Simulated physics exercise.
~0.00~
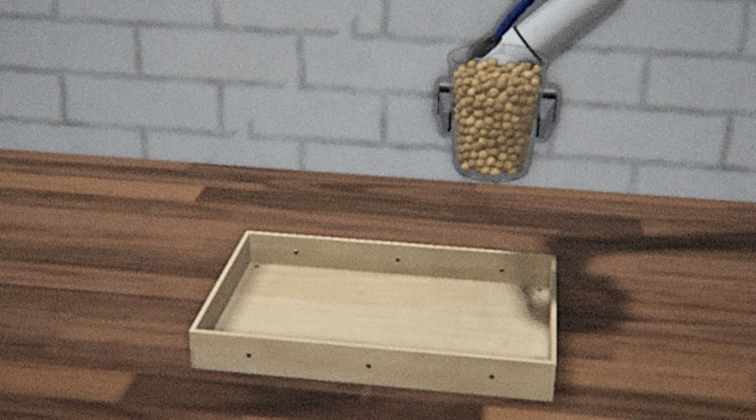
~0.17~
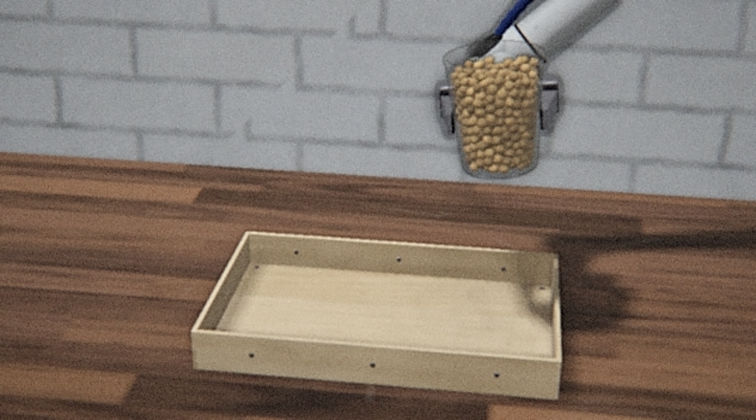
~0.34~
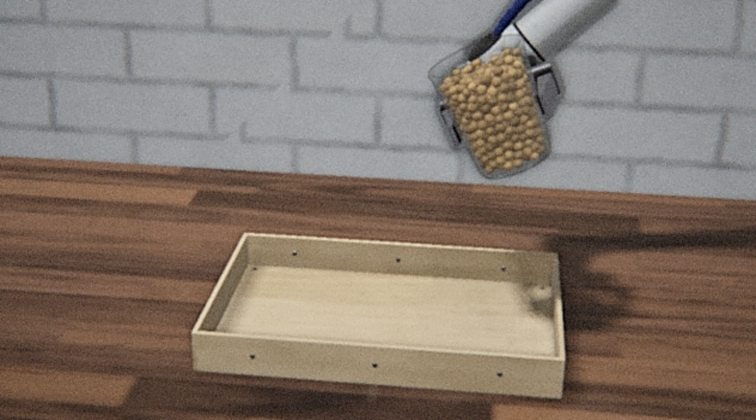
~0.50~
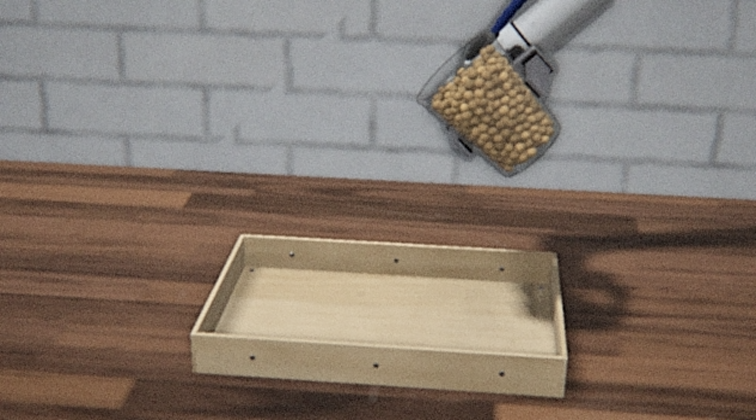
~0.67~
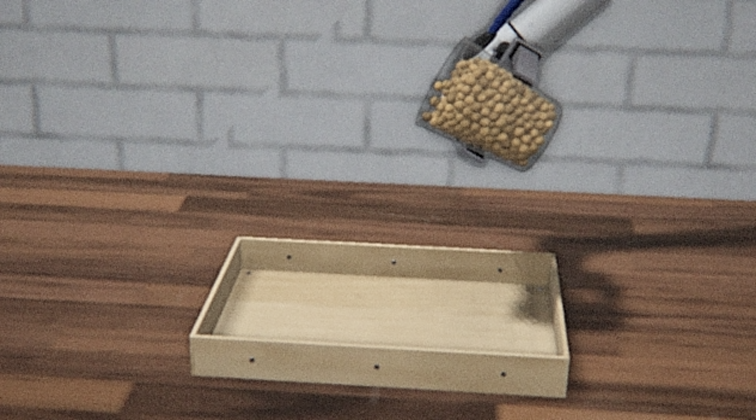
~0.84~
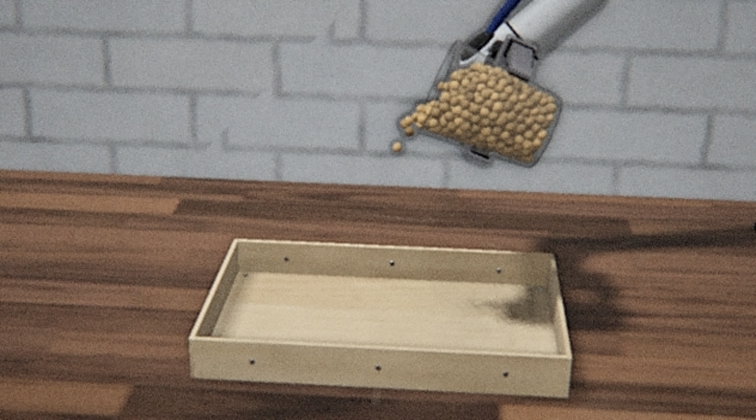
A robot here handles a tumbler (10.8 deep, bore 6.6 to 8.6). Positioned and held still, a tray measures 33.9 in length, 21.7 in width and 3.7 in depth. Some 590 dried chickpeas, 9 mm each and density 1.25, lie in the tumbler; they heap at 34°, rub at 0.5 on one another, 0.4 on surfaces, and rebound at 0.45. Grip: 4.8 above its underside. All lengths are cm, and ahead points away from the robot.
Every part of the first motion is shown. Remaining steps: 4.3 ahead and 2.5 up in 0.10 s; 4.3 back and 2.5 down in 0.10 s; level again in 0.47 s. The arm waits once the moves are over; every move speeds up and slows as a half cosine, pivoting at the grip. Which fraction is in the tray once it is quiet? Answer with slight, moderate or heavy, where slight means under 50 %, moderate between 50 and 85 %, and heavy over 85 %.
Moderate, between 50 and 85 %.
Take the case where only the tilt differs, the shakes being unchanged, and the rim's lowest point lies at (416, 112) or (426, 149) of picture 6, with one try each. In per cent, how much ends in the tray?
Near 55 and 95 in a hundred.
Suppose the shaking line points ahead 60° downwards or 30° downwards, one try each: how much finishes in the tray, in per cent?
I'd say close to 10 percent for the first and close to 25 percent for the second.
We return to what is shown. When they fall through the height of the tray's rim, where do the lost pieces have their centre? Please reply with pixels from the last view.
Near (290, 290).
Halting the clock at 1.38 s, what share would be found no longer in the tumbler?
Near 80 per cent.
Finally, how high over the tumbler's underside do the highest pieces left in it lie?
The top sits some 5.5 cm up.
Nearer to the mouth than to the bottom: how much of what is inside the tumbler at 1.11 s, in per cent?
About 80 percent.
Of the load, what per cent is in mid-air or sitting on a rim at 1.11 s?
Some 75 per cent.
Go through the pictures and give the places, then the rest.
In the first picture, the tumbler middle at (495, 115), level; upper third of the load around (496, 86), from x 460 to 535, top at y 65; 591 in the tumbler.
In the second picture, the tumbler middle at (497, 112), tilted 6° forward; upper third of the load around (497, 83), from x 455 to 535, top at y 60.
In the third picture, the tumbler middle at (496, 111), tilted 23° forward; upper third of the load around (495, 83), from x 445 to 540, top at y 55.
In the fourth picture, the tumbler middle at (494, 110), tilted 44° forward; upper third of the load around (488, 86), from x 435 to 550, top at y 50.
In the fifth picture, the tumbler middle at (493, 111), tilted 62° forward; upper third of the load around (484, 89), from x 425 to 550, top at y 60.
In the sixth picture, the tumbler middle at (493, 110), tilted 68° forward; upper third of the load around (487, 93), from x 400 to 550, top at y 65; 588 in the tumbler, 3 in flight or on a rim.
After 1.11 s, tilted 65° forward, highest piece 25 above the table; 142 in the tumbler, 5 in the tray, 444 in flight or on a rim.
After 1.38 s, tilted 13° forward, highest piece 25 above the table; 447 in the tray, 131 in the tumbler, 9 on the table or floor, 4 in flight or on a rim.
After 1.71 s, level, highest piece 24 above the table; 449 in the tray, 131 in the tumbler, 11 on the table or floor.
After 2.76 s, level, highest piece 24 above the table; 449 in the tray, 131 in the tumbler, 11 on the table or floor.
In the end, 449 in the tray, 131 in the tumbler, 11 on the table or floor. That is 76 % in the tray.
